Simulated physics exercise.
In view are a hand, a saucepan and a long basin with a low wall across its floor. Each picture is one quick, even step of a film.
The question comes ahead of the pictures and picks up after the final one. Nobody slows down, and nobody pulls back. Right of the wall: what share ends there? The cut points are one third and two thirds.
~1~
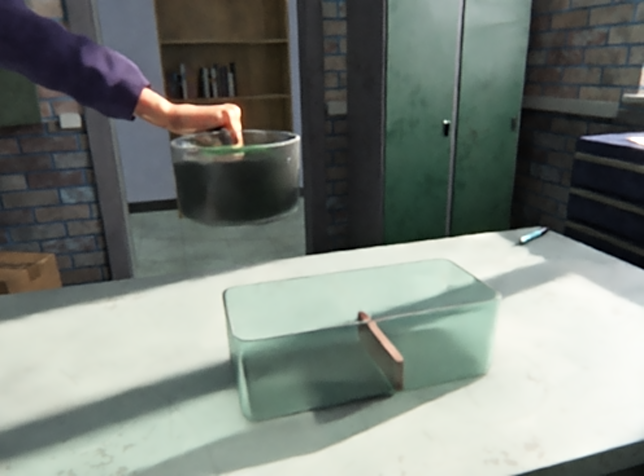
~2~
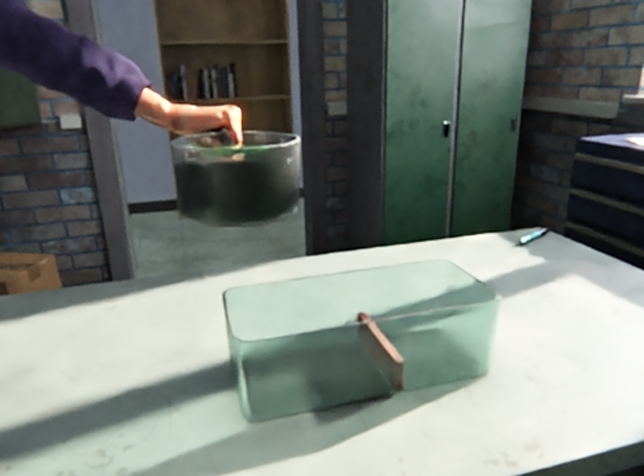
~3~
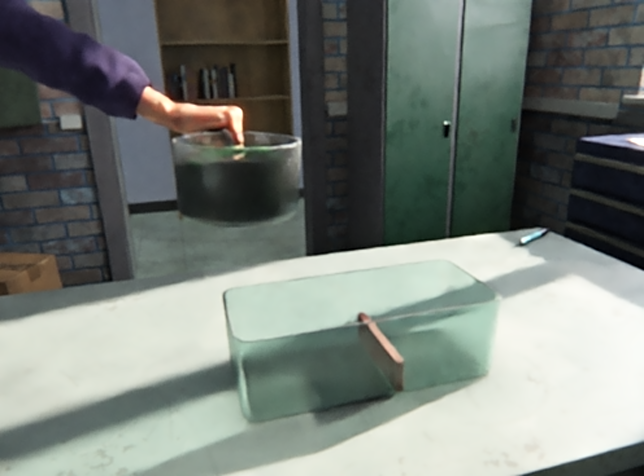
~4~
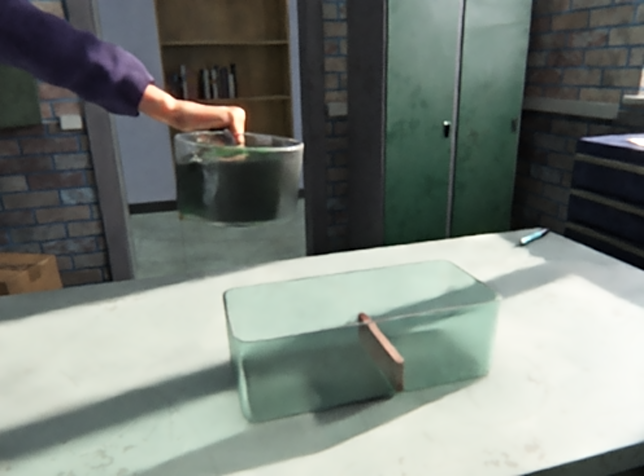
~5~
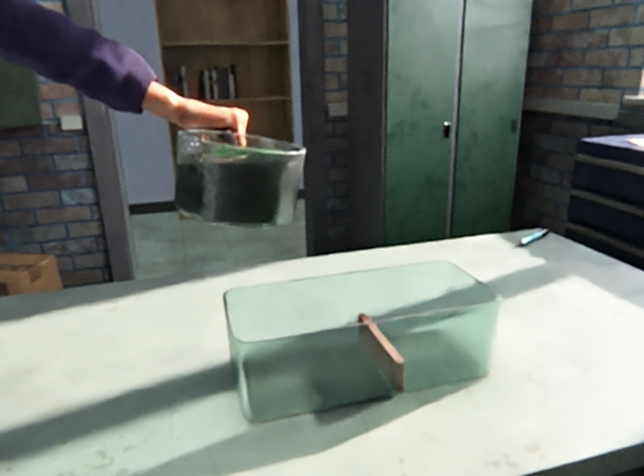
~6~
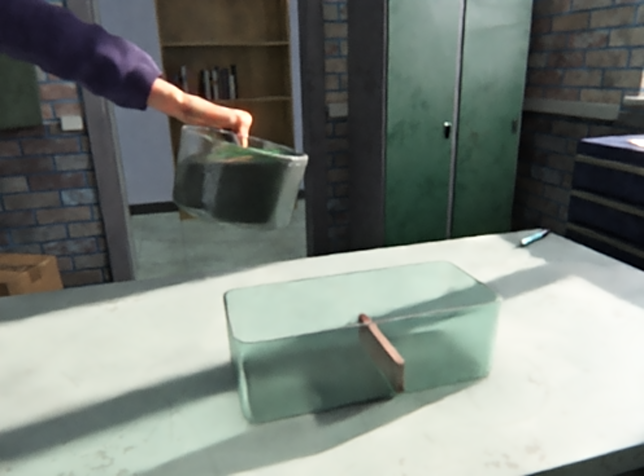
The right side of the wall holds a small share, below one third.
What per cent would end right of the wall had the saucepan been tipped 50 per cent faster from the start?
Something like 10 in a hundred.
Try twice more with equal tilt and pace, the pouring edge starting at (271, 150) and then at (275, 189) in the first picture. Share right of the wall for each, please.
Roughly 10 per cent, then roughly 10 per cent.
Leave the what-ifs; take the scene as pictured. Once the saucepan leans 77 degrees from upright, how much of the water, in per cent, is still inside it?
It still holds close to 55 per cent at that lean.
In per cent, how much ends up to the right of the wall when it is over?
Share approx. 10 %.
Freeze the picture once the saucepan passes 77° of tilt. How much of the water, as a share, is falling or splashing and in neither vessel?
35 in a hundred.
A moment on, the saucepan is tipped on its side and 56 per cent is still to pour, 7 is left of the wall and 0 right of it.
Next, the saucepan is tipped right over and 11 per cent is still to pour, 65 is left of the wall and 9 right of it.
Then the saucepan is tipped right over and 1 per cent is still to pour, 79 is left of the wall and 11 right of it.
Later the saucepan is tipped right over and 0 per cent is still to pour, 82 is left of the wall and 12 right of it.
Finally, 82 per cent lies left of the wall, 12 right of it and 5 outside.
